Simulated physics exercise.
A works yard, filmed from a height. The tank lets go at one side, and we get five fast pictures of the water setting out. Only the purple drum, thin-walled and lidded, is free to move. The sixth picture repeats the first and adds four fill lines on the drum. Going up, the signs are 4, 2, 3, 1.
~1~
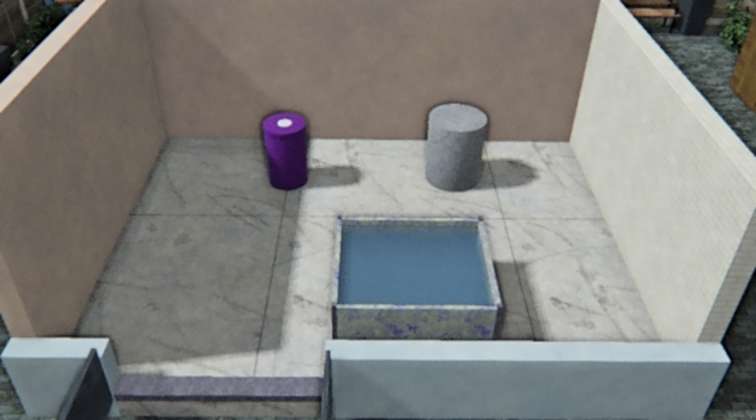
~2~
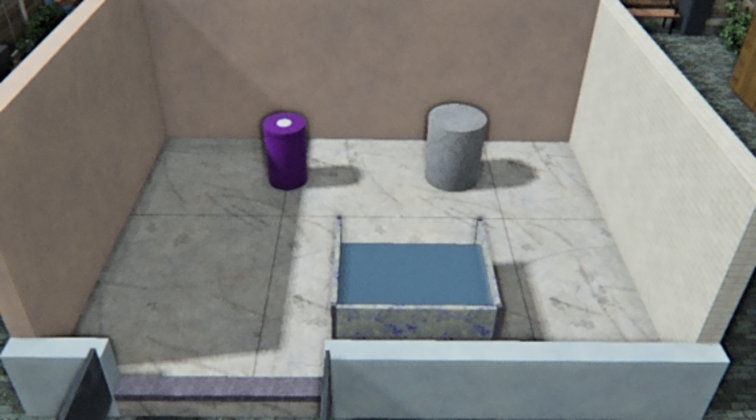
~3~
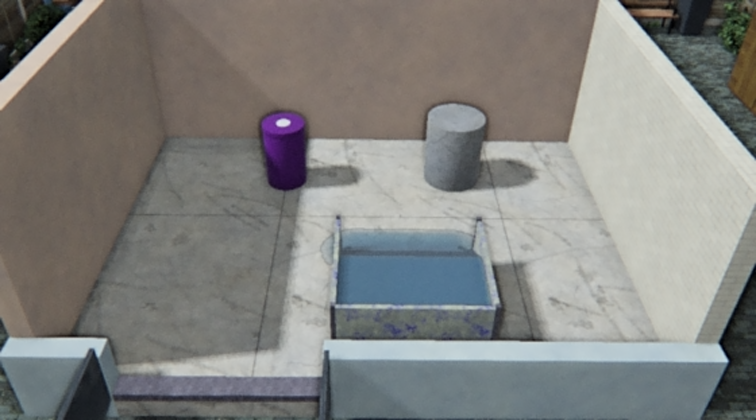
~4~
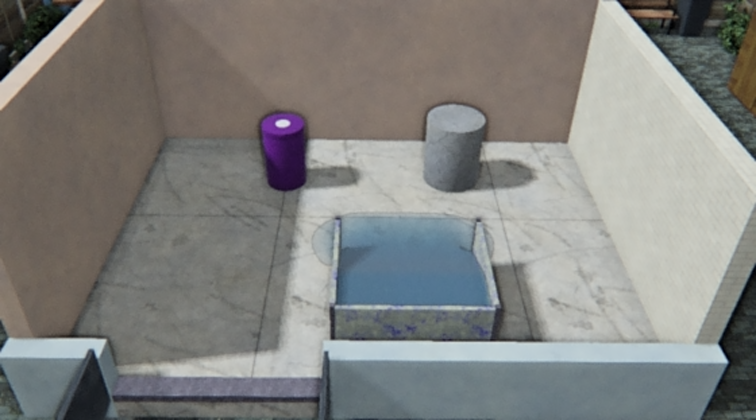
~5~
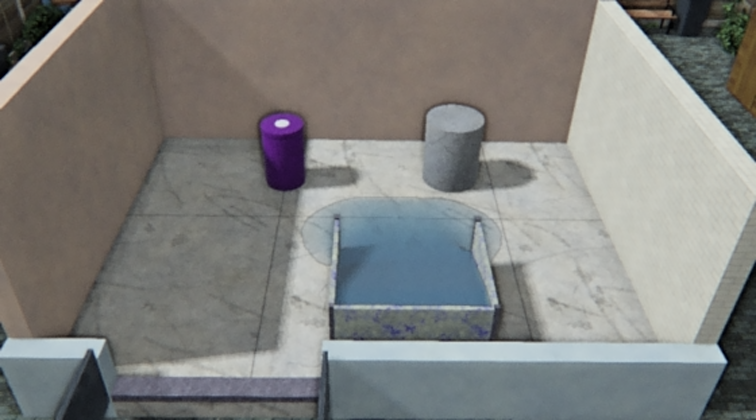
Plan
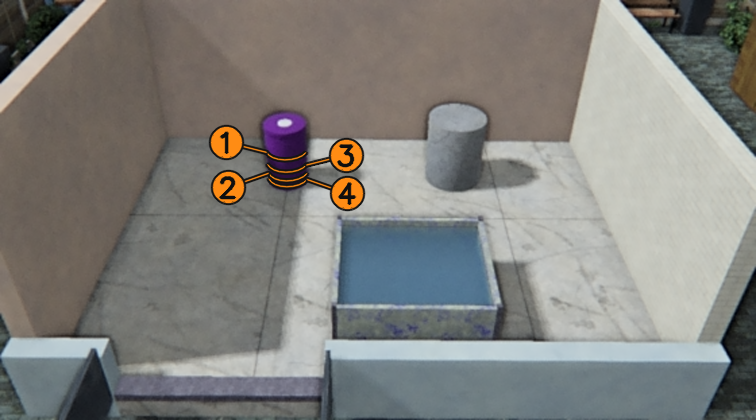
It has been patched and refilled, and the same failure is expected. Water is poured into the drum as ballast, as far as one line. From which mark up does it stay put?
Go for 2.
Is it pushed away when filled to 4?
Yes.
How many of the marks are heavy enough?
Three.
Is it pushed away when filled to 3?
No, that is safe.
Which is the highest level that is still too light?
4.
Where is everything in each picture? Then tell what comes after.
The first picture shows lid of the purple drum at (285, 124); tank full, its middle at (413, 265); open gate at (218, 343).
In the second picture, water covers 2 % of the ground, mostly out of sight from here.
In the third picture, water covers 5 % of the ground, mostly out of sight from here.
In the fourth picture, 8 % of the ground under water, its edge towards the drum at (323, 232).
The fifth picture shows lid of the purple drum at (282, 124); 11 % of the ground under water, its edge towards the drum at (324, 211).
In orange, 1 at (284, 159); 2 at (286, 180); 3 at (285, 172); 4 at (286, 186); from the bottom up 4, 2, 3, 1.
With 1, it does not move.
With 2, it does not move.
With 3, it does not move.
With 4, it is pushed about twice its own width away.
